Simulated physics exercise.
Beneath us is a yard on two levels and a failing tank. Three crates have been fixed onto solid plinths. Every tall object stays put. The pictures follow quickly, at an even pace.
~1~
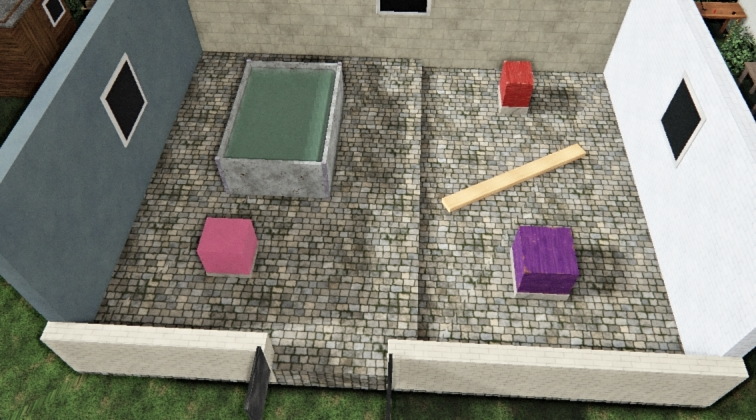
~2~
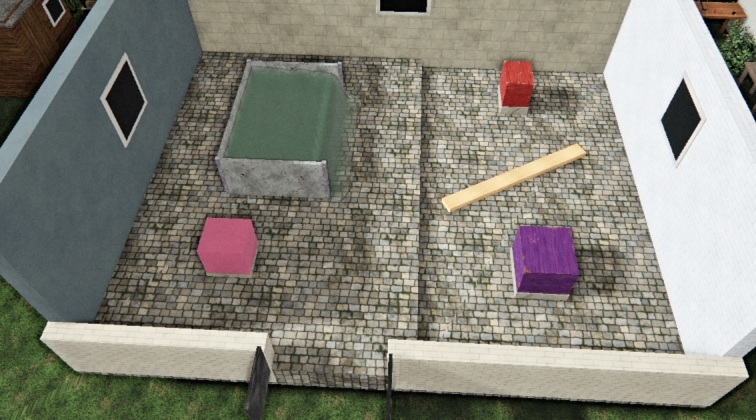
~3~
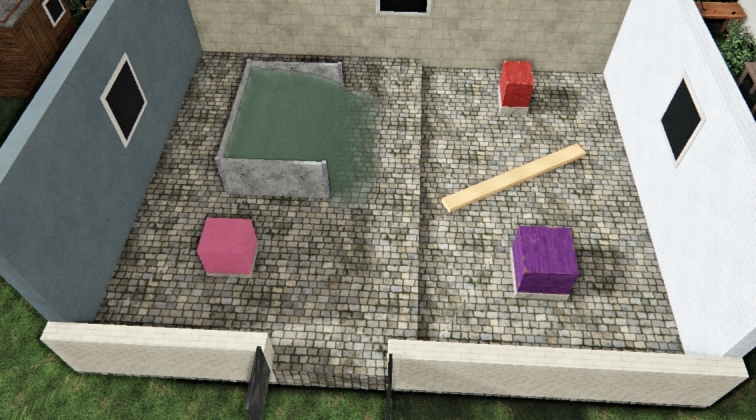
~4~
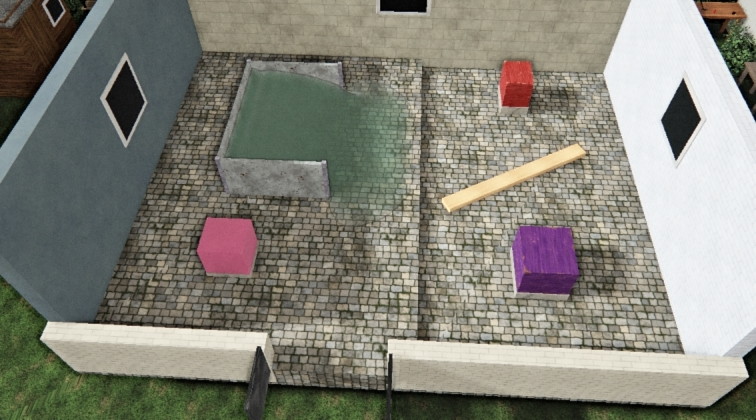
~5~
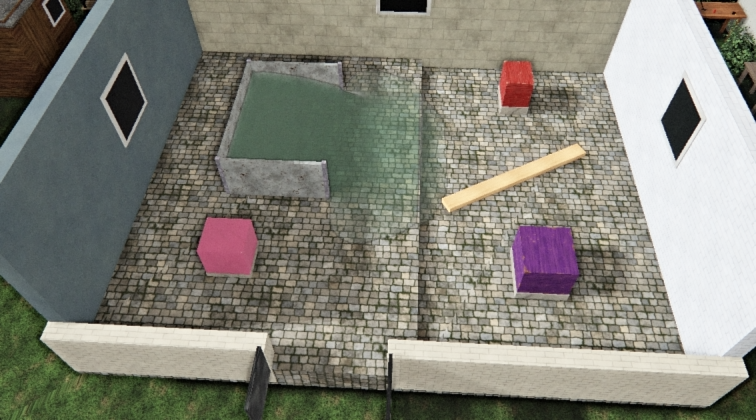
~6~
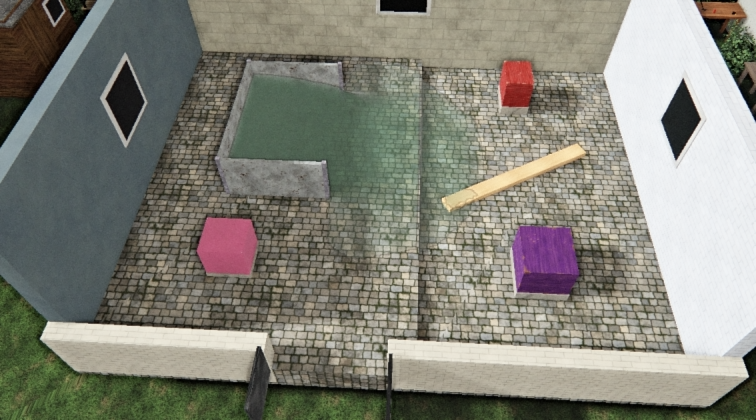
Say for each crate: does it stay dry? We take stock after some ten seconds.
One by one: The purple crate is reached. The red crate is reached. The pink crate is never reached.
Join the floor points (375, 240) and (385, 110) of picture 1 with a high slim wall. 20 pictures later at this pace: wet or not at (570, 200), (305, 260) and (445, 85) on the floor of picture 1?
Taking the three spots in order: Spared, soaked, soaked.
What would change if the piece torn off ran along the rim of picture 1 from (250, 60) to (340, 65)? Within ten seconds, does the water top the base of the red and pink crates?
My reading: Red gets drenched, pink gets drenched.
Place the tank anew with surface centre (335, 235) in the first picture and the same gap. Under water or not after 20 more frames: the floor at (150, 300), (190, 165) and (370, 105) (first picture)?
First unwetted; next unwetted; last unwetted.
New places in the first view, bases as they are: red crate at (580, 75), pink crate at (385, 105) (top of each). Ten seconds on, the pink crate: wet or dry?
In short: The pink crate takes water.
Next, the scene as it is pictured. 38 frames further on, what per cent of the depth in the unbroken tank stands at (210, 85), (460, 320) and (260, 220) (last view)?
I'd put them at close to 0 per cent, then 10 per cent, then 0 per cent.
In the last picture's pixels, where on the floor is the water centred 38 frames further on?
It is near (500, 192).
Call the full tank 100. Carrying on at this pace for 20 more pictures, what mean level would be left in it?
About 12 %.
A moment on, water covers 40 % of the floor; the purple crate water round its plinth, the red crate water round its plinth, the pink crate not reached.
Next, water covers 50 % of the floor; the purple crate water round its plinth, the red crate water round its plinth, the pink crate not reached.
Then, water covers 55 % of the floor; the purple crate water round its plinth, the red crate water round its plinth, the pink crate not reached.
Later, water covers 55 % of the floor; the purple crate water round its plinth, the red crate water round its plinth, the pink crate not reached.
In the end, water covers 50 % of the floor; the purple crate was topped, the red crate was topped, the pink crate stayed above the water.
